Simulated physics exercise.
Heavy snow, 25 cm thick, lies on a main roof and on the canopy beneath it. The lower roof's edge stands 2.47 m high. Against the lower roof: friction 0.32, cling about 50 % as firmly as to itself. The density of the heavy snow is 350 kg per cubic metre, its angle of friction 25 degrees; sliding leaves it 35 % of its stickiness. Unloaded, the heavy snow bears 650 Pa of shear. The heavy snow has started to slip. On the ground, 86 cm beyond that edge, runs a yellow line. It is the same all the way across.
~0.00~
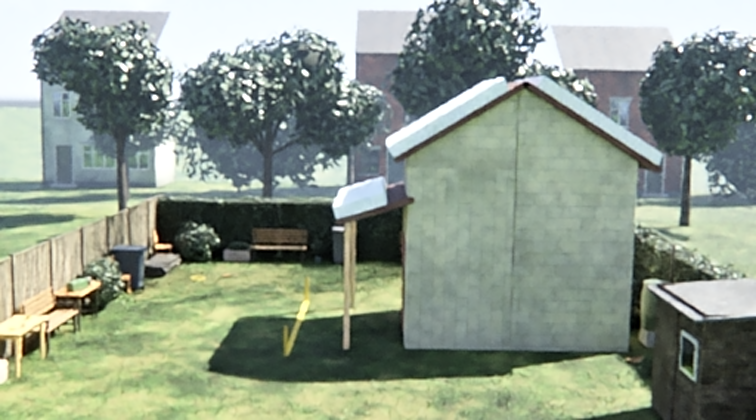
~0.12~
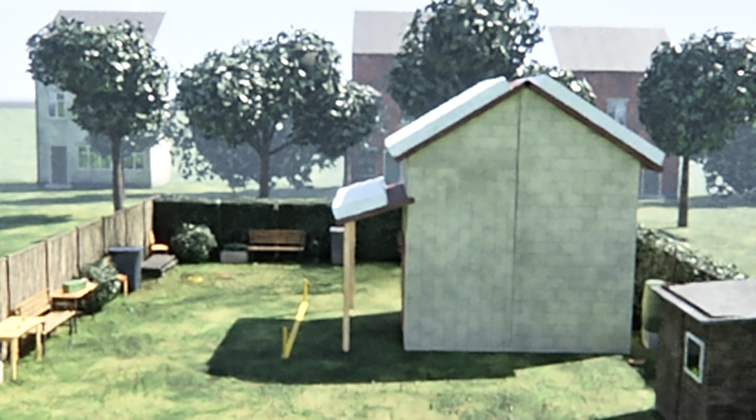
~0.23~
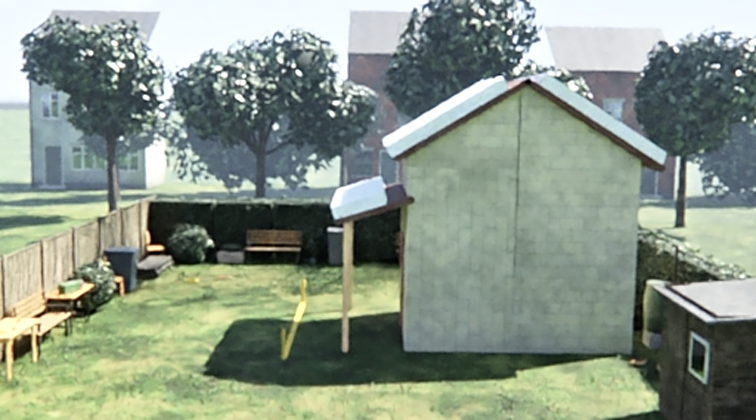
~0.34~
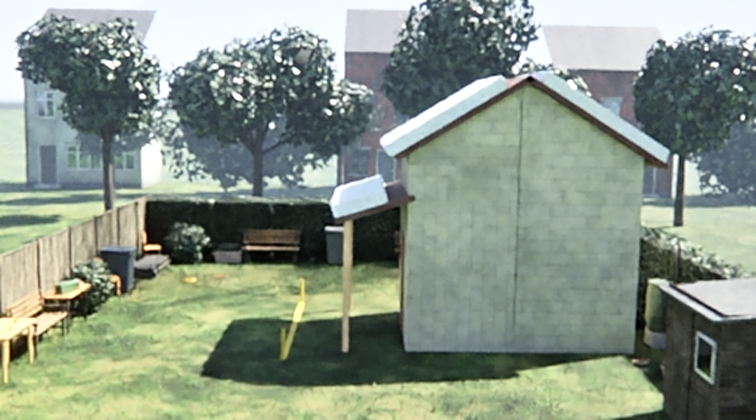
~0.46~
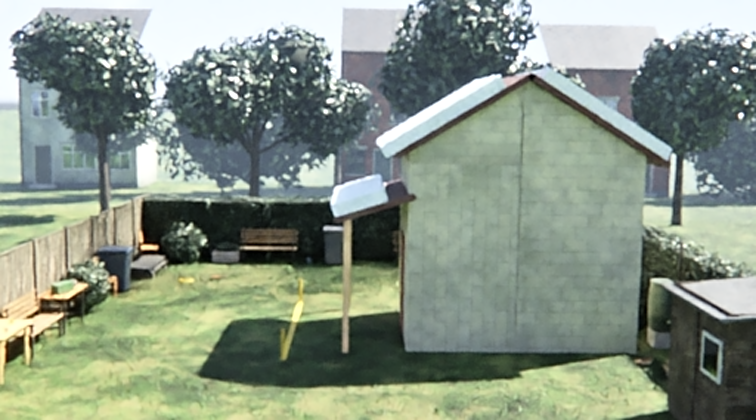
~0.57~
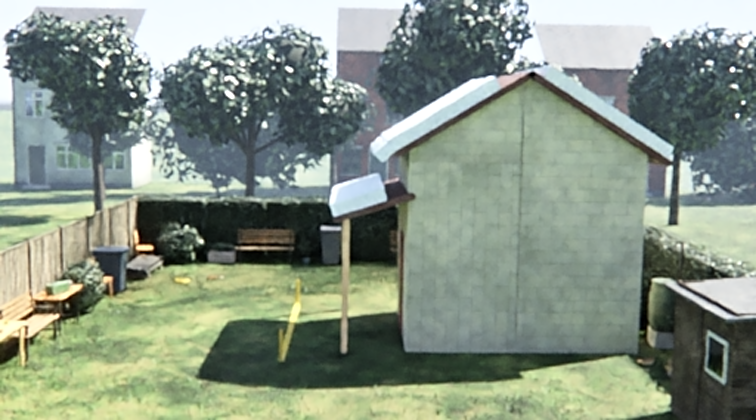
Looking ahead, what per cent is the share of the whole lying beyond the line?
Close to 63 per cent.
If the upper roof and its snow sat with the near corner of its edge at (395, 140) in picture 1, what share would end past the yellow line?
Then about 60 %.
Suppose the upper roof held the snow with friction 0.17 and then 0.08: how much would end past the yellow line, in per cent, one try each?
In turn about 70 %, 70 %.
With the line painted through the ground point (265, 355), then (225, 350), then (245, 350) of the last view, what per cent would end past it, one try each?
In that order: 50 %, 30 %, 40 %.
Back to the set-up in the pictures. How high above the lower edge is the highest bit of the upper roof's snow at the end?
About 0.6 m.
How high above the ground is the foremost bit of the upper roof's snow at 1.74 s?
About 2.2 m.
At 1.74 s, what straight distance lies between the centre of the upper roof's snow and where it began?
Some 2.6 m.
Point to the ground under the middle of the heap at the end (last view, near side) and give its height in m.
Near (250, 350), some 0.3 m high.
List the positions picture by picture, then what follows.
In the first picture, leading edge of the heavy snow at (393, 150).
In the second picture, leading edge of the heavy snow at (393, 150), its middle shifted 1.0 cm.
In the third picture, leading edge of the heavy snow at (391, 150), its middle shifted 4.1 cm, 1 % of it past the upper edge, in one piece.
In the fourth picture, leading edge of the heavy snow at (389, 149), its middle shifted 9.4 cm, 4 % of it past the upper edge, in one piece.
In the fifth picture, leading edge of the heavy snow at (386, 150), its middle shifted 17 cm, 7 % of it past the upper edge, in one piece.
In the sixth picture, leading edge of the heavy snow at (380, 152), its middle shifted 28 cm, 11 % of it past the upper edge, cracking.
After 1.11 s, none is below the lower edge and 0 % is past the line.
After 1.74 s, 8 % is below the lower edge and 0 % is past the line.
After 2.37 s, 69 % is below the lower edge and 56 % is past the line.
After 3.00 s, 82 % is below the lower edge and 63 % is past the line.
After 3.60 s, at the end, 82 % is below the lower edge and 63 % is past the line.
